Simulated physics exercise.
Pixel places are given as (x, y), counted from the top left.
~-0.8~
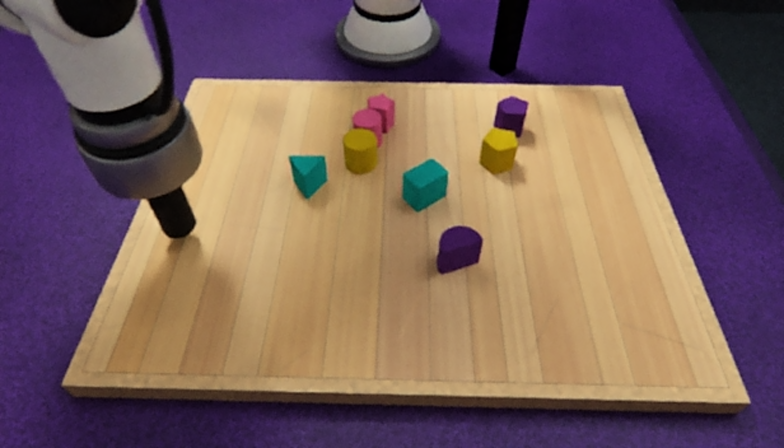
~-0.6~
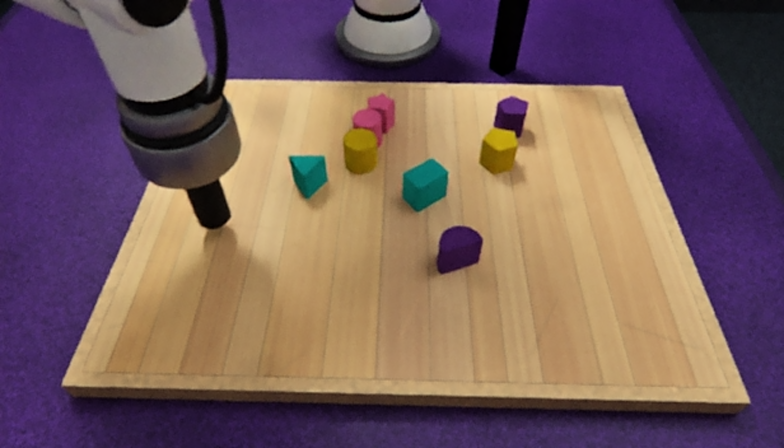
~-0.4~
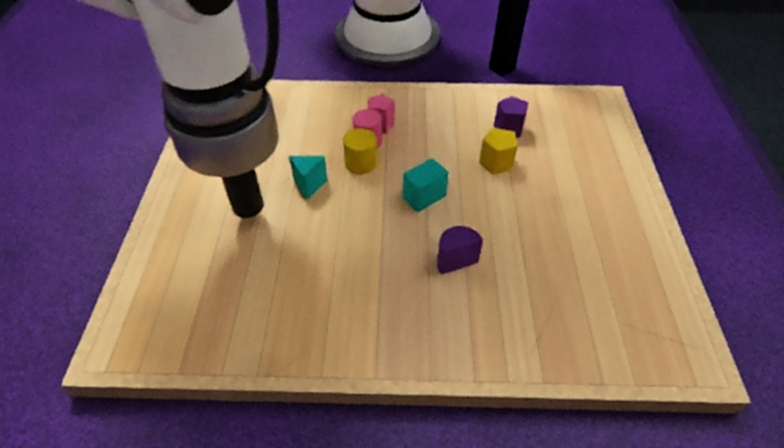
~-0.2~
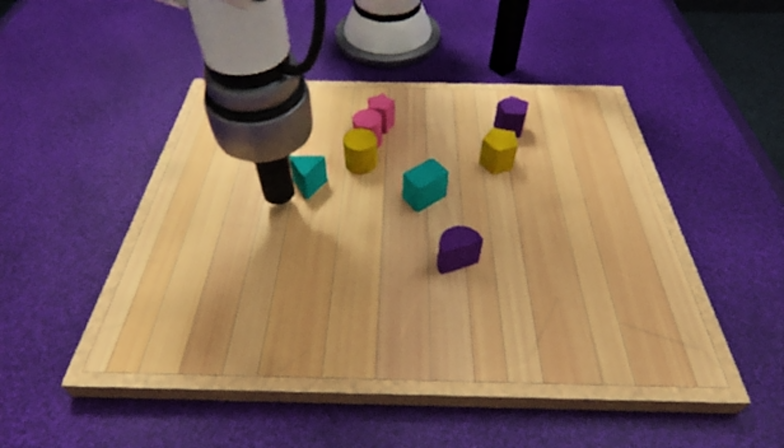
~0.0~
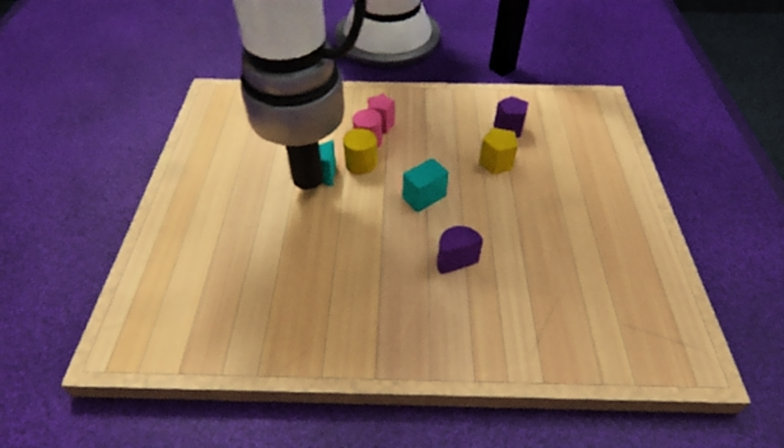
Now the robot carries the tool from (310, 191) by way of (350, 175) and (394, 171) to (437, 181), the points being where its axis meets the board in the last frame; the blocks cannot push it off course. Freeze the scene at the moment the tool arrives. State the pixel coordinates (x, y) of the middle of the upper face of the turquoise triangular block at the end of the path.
Expect it around (339, 133).
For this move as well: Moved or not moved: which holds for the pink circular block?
It is carried off its spot.
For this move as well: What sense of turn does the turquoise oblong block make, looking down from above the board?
Seen from above, its turn is clockwise.
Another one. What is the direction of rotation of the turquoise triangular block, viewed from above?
It swings round anticlockwise.
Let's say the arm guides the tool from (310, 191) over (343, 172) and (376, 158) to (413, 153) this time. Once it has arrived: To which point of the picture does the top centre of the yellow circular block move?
At (436, 115).
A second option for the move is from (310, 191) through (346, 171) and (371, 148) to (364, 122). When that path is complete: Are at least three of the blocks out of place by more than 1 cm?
Yes, I think so.
On the path given first. One third of the way, tool (349, 163); turquoise triangular block (338, 133), turned 25° anticlockwise; yellow circular block (369, 134); pink circular block (374, 114).
Two thirds of the way, tool (394, 160); turquoise triangular block (339, 133), turned 35° anticlockwise; yellow circular block (392, 126); pink circular block (379, 108).
At the end, tool (438, 169); turquoise triangular block (339, 133), turned 35° anticlockwise; yellow circular block (392, 126); pink circular block (379, 108); turquoise oblong block (435, 177), turned 40° clockwise.
